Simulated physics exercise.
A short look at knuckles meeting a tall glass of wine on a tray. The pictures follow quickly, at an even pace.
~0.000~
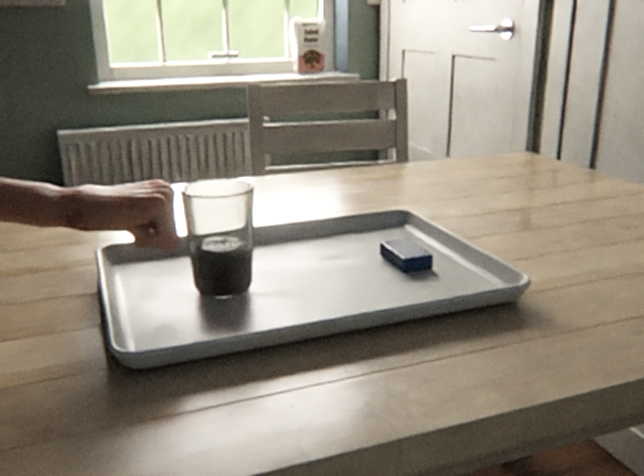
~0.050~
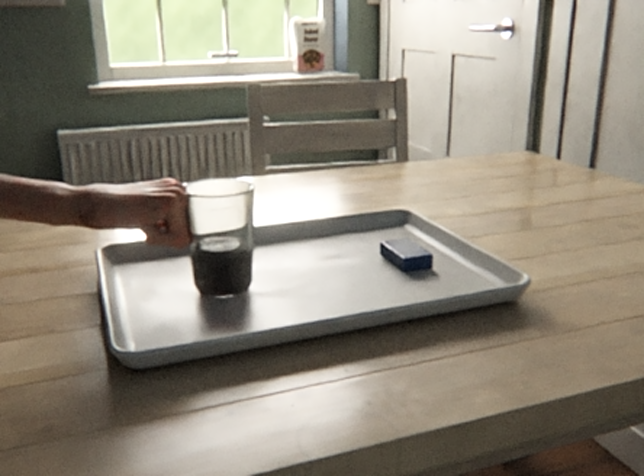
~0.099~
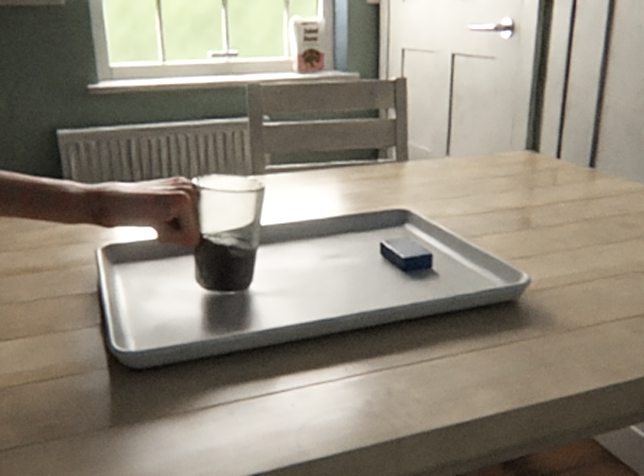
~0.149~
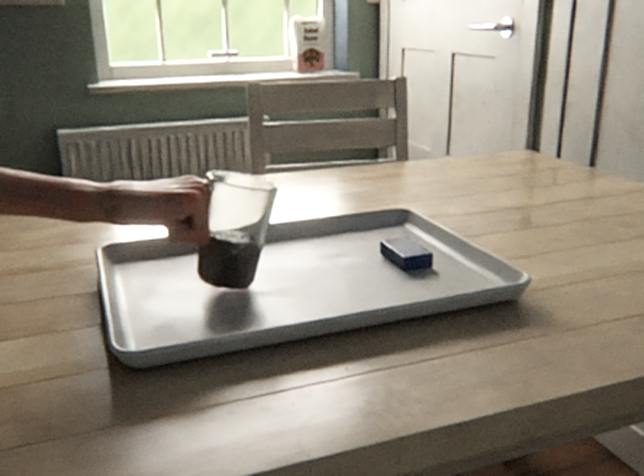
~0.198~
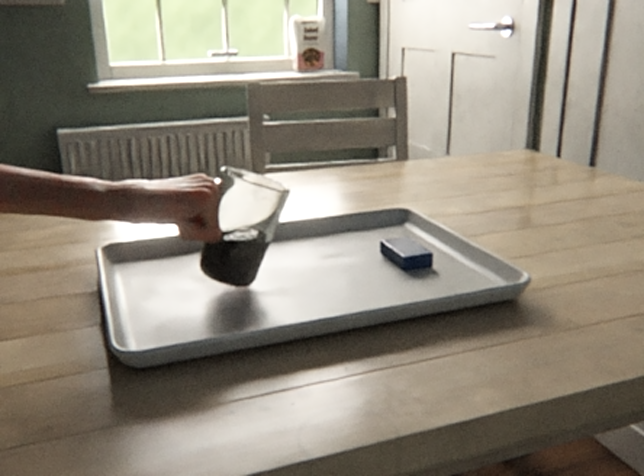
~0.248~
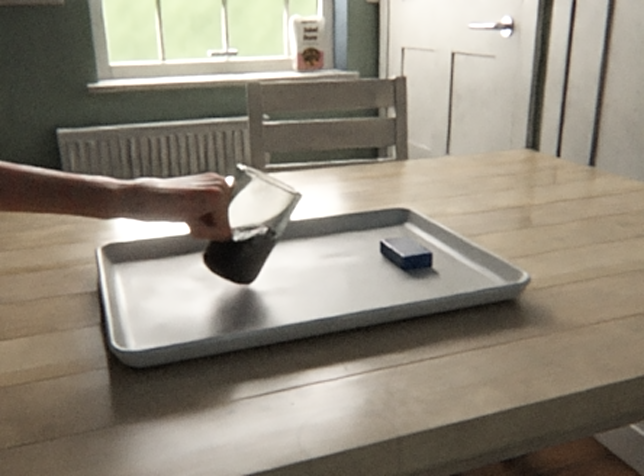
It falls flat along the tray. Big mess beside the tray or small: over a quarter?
After the fall under a quarter gets off the tray.
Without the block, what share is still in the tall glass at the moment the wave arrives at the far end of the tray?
Some 60 per cent.
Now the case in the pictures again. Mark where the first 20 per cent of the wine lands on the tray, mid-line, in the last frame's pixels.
At about (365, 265).
A moment on, the tall glass is falling and 100 per cent is in the glass, 0 on the tray and 0 above or beyond its rim.
Next, the tall glass lies on its side and 97 per cent is in the glass, 3 on the tray and 0 above or beyond its rim.
Then the tall glass lies on its side and 48 per cent is in the glass, 40 on the tray and 12 above or beyond its rim.
Later the tall glass lies on its side and 23 per cent is in the glass, 73 on the tray and 3 above or beyond its rim.
At rest 98 per cent is held by tray and glass, 2 is off the tray.
